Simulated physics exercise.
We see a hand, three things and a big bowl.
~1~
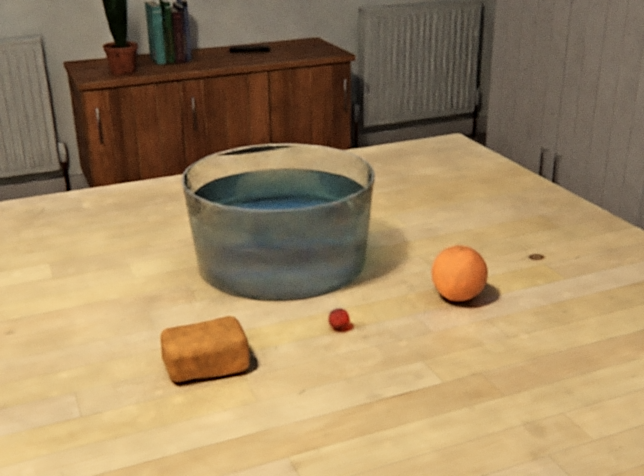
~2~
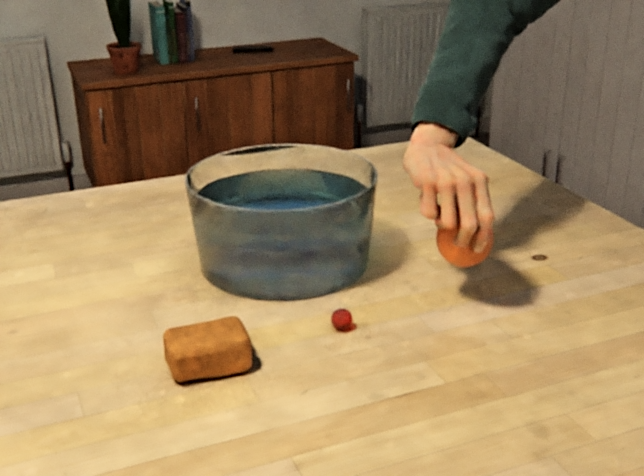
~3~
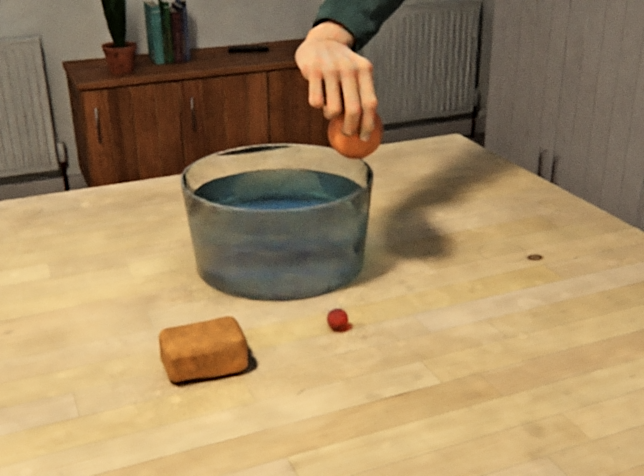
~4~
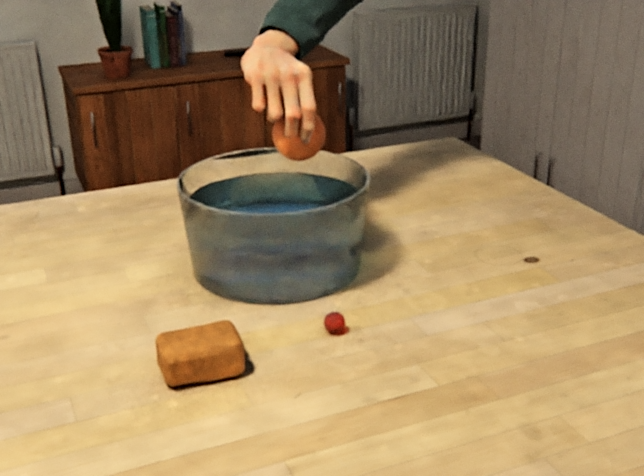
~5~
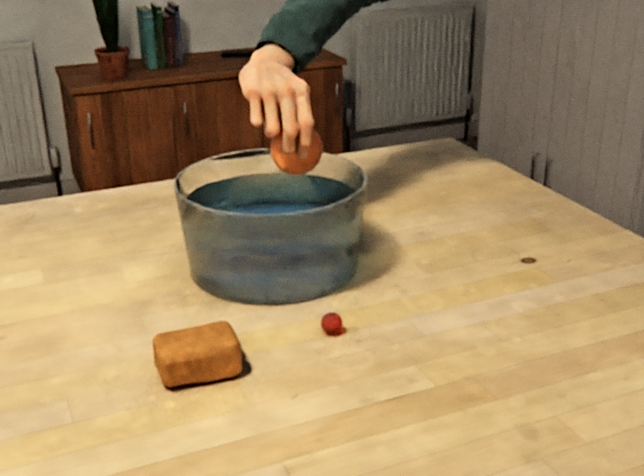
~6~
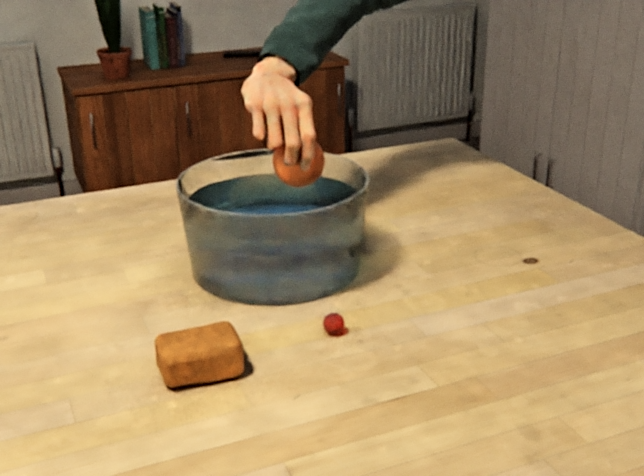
A hand in a green sleeve picks up an orange from the right of a wooden table, carries it left over a big glass bowl of water, and lowers it close to the surface, while a bread roll and red marble stay still.
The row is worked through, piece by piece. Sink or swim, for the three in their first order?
From the left: It stays at the surface, it goes to the bottom, it stays at the surface.
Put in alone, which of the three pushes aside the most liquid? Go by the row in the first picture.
That is the right object.
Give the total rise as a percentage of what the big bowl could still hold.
Roughly 14 per cent.
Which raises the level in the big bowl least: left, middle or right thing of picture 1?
That is the middle object.
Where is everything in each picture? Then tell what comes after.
The first picture shows the row from the left; bread roll (204, 349); glass marble (339, 318); orange (460, 273).
The second picture shows a hand picks up the orange; orange (465, 239); glass marble (342, 319).
In the third picture, it is carried over; orange (356, 131); bread roll (203, 349).
In the fourth picture, it is above the big bowl; orange (299, 135); glass marble (334, 322).
The fifth picture shows it comes down; orange (297, 149); bread roll (197, 354).
In the sixth picture, it is just over the surface; bread roll (199, 354); glass marble (334, 323); orange (299, 161).
Soon after, the orange floats.
Later, the glass marble goes to the bottom.
In the end, the bread roll floats; afloat, bread roll and orange.
